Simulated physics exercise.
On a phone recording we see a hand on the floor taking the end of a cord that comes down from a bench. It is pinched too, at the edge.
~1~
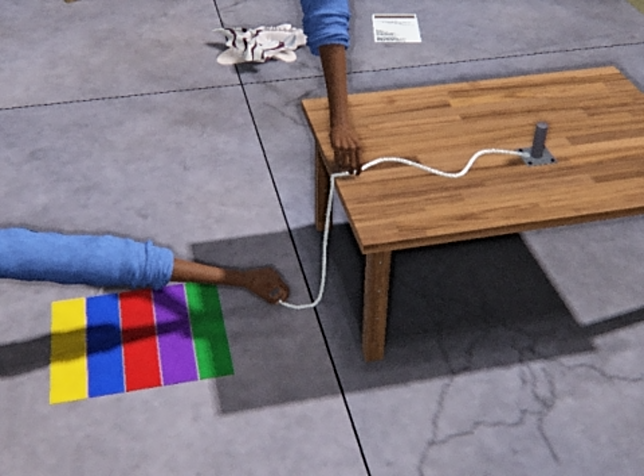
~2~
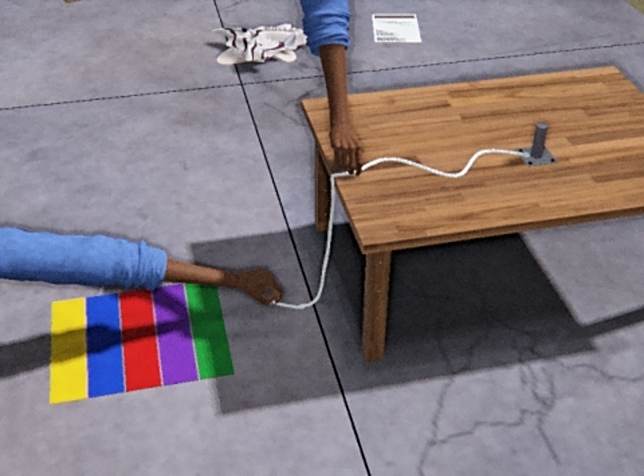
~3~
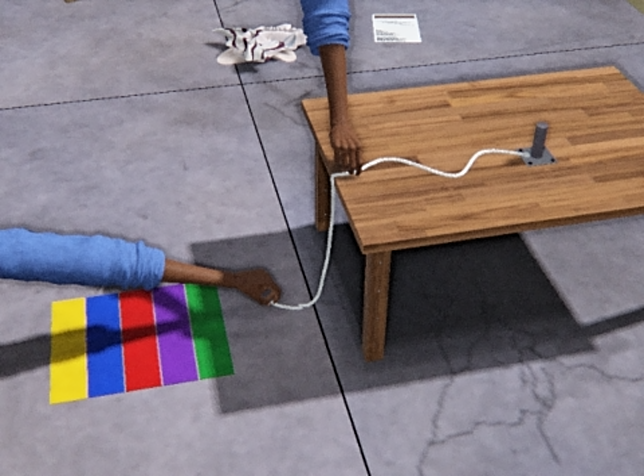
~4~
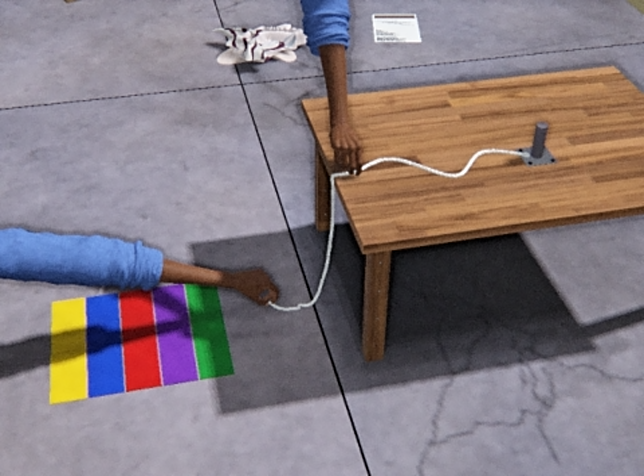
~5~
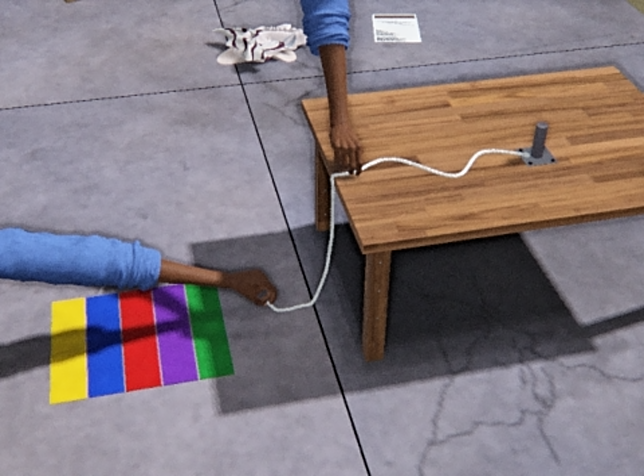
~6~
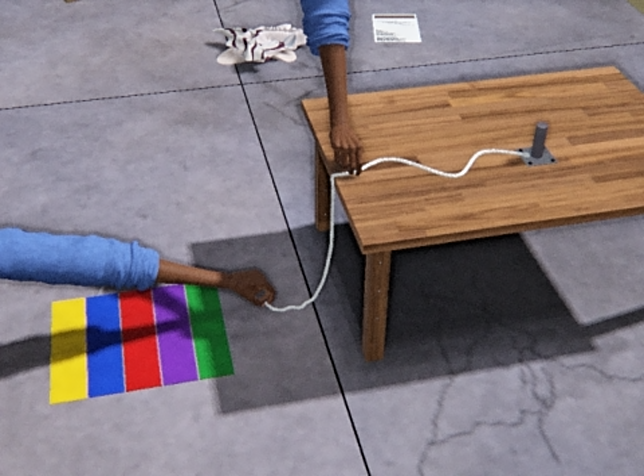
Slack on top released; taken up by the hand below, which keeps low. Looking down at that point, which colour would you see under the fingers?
You would see red.
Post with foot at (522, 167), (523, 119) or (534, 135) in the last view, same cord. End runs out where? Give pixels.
In order, near (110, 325), (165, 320) and (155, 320).
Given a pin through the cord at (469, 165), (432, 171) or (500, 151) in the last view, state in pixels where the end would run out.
Result per try (px, approx.): (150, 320); (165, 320); (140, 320).
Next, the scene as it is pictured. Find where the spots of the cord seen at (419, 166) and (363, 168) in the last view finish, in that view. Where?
First: (393, 170). Second: (330, 182).
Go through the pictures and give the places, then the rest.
In the first picture, end (280, 301); green (214, 358); purple (178, 364); red (142, 370); blue (106, 375); yellow (68, 381).
In the second picture, end (273, 302); cord through (493, 151) (453, 176) (385, 160) (333, 186) (329, 244) (319, 294).
In the third picture, end (271, 302).
In the fourth picture, end (270, 302); cord through (493, 151) (453, 176) (385, 160) (333, 186) (330, 244) (318, 294).
In the fifth picture, end (268, 303).
In the sixth picture, end (266, 303); cord through (493, 151) (453, 176) (385, 160) (333, 186) (331, 244) (316, 294).
Early on, end near (190, 314); over green.
Midway, end near (156, 319); over purple.
At the end of the slack, end near (135, 322); over red. Over red.
